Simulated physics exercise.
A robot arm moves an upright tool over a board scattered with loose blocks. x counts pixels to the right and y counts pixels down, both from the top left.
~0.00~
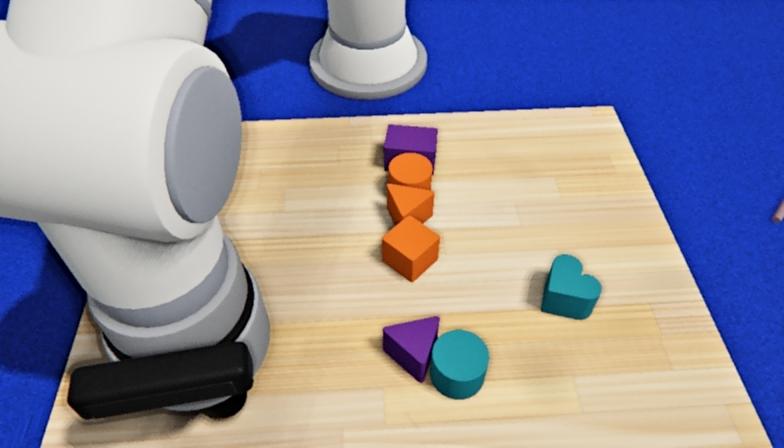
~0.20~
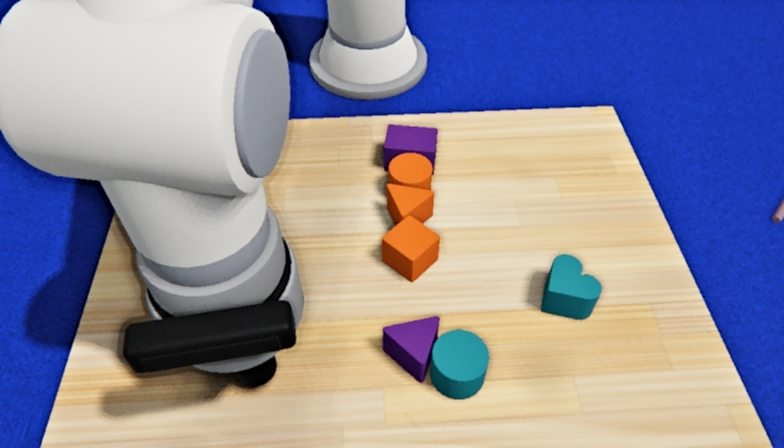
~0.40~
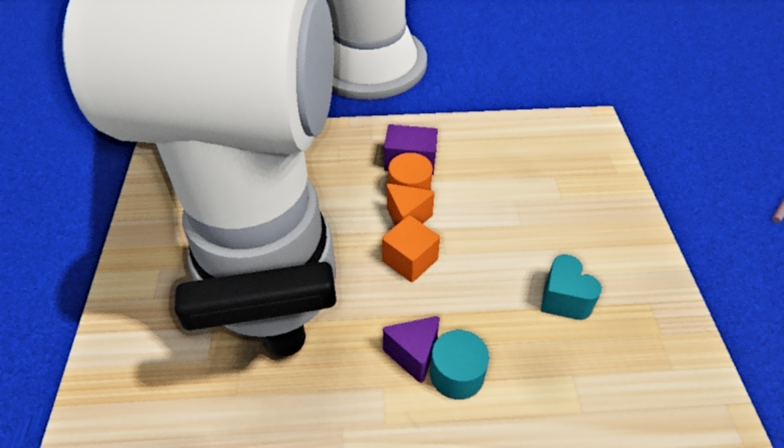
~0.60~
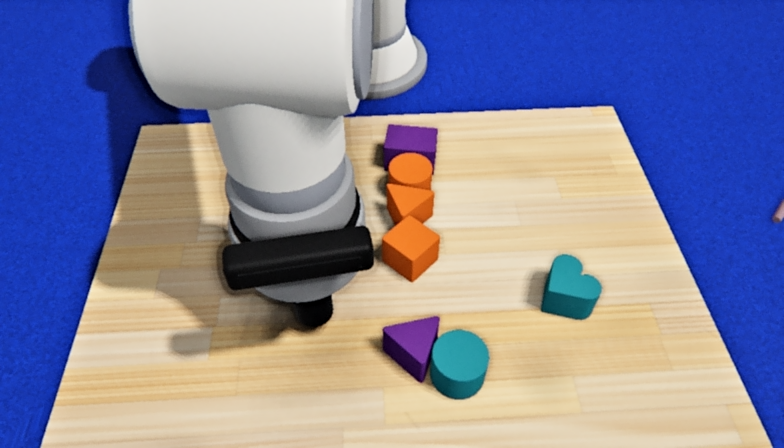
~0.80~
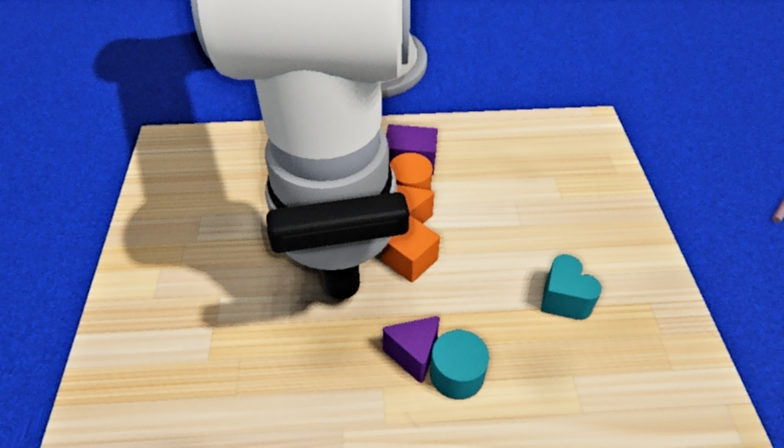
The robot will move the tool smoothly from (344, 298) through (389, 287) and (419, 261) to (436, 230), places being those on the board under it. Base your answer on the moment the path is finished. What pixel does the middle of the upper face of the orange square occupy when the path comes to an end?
My prediction: (454, 183).
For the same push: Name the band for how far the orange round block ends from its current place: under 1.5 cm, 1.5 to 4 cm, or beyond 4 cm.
The answer is under 1.5 cm.
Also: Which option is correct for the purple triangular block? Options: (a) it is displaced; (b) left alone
My answer is option b.
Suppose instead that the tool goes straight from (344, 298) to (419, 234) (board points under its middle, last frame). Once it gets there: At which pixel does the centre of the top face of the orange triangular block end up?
I'd say the orange triangular block ends with its top centre at (415, 181).
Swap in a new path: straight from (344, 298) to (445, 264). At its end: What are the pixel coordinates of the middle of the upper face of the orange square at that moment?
If I read the scene right, the answer is (449, 211).
What follows on the original path. One third of the way, tool at (389, 275); nothing pushed yet.
Two thirds of the way, tool at (420, 248); orange triangular block at (406, 192); orange square at (435, 211), turned 15° anticlockwise.
At the end, tool at (437, 217); orange triangular block at (406, 192), turned 15° anticlockwise; orange round block in place; orange square at (454, 183); purple triangular block in place.
